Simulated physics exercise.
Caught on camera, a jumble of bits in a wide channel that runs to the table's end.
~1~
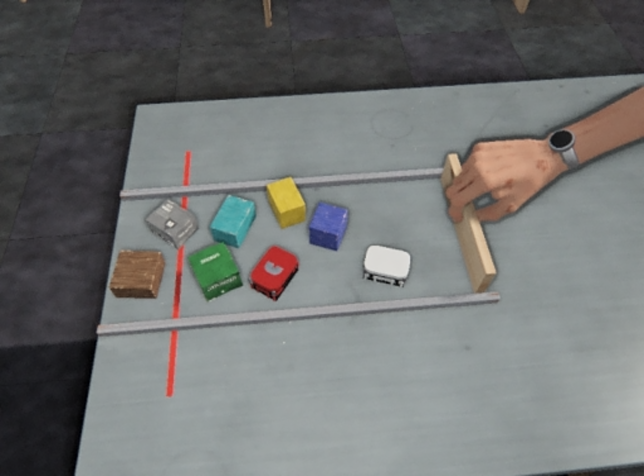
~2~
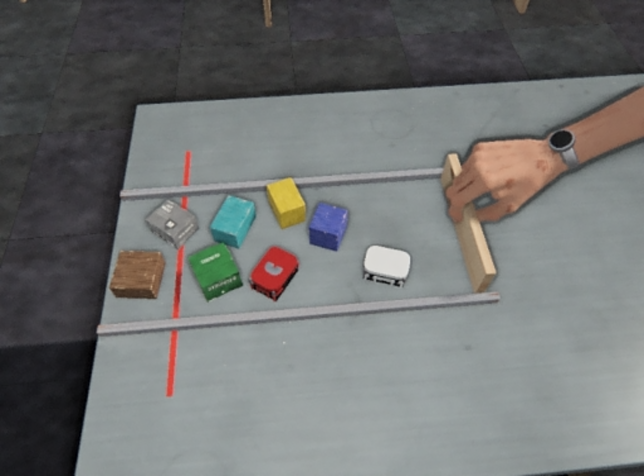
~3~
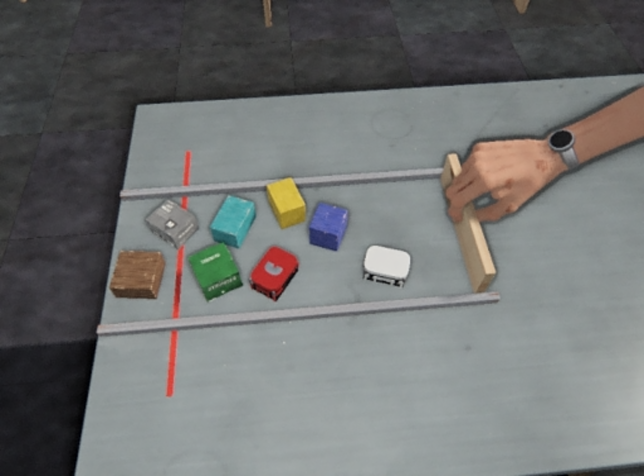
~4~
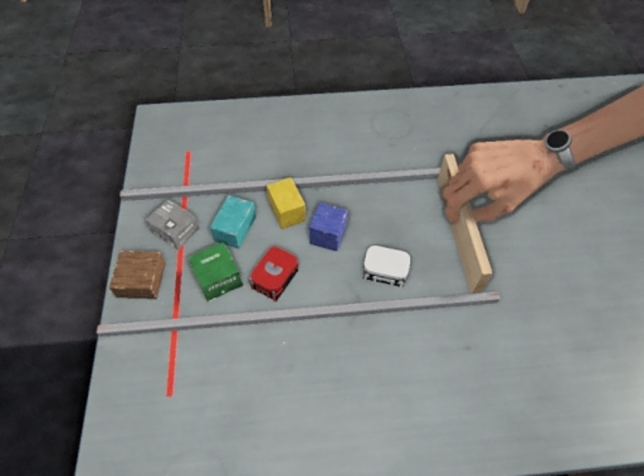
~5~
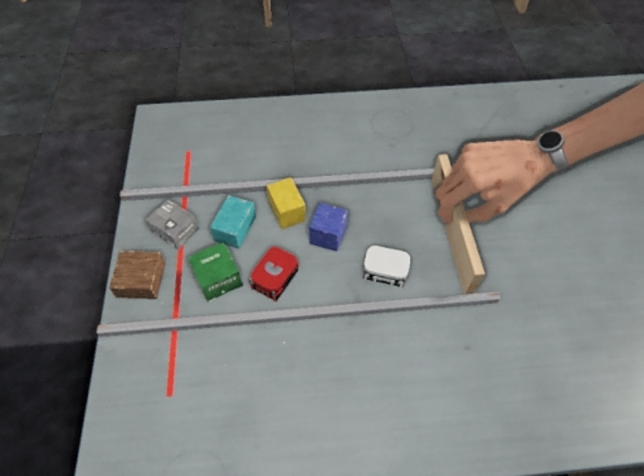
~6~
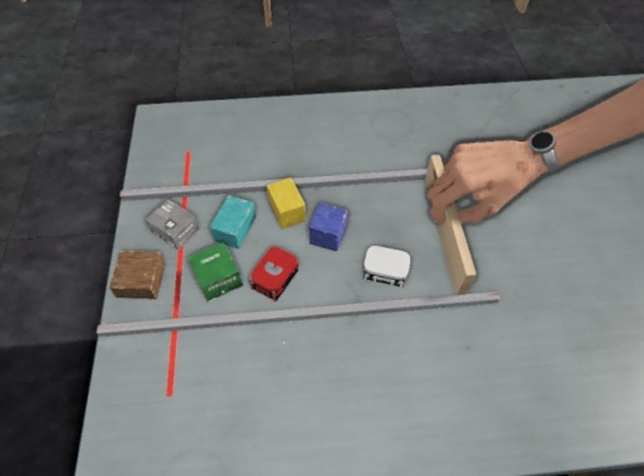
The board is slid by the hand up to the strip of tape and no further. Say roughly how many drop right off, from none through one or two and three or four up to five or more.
Dropping off: Three or four.
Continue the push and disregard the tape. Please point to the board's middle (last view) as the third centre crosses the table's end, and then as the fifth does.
First at (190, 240), next at (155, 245).
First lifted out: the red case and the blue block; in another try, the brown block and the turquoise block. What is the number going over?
Counts - first: 2; second: 1.
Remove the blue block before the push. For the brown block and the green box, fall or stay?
Looking at the two, the brown block ends up below and the green box ends up below.
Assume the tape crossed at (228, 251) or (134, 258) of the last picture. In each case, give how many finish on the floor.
It would be 1 and 5.
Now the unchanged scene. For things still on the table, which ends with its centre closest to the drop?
The red case ends nearest.
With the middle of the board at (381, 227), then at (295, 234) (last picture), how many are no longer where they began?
First 1, then 5.
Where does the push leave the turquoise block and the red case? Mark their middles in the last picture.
The turquoise block comes to rest at (136, 230), and the red case comes to rest at (117, 282).
Early on, none off yet; brown block at rest near (138, 275); grey box at rest near (173, 224); green box at rest near (216, 272).
Finally, the number that fall off is three or four; lost, green box, grey box and brown block.
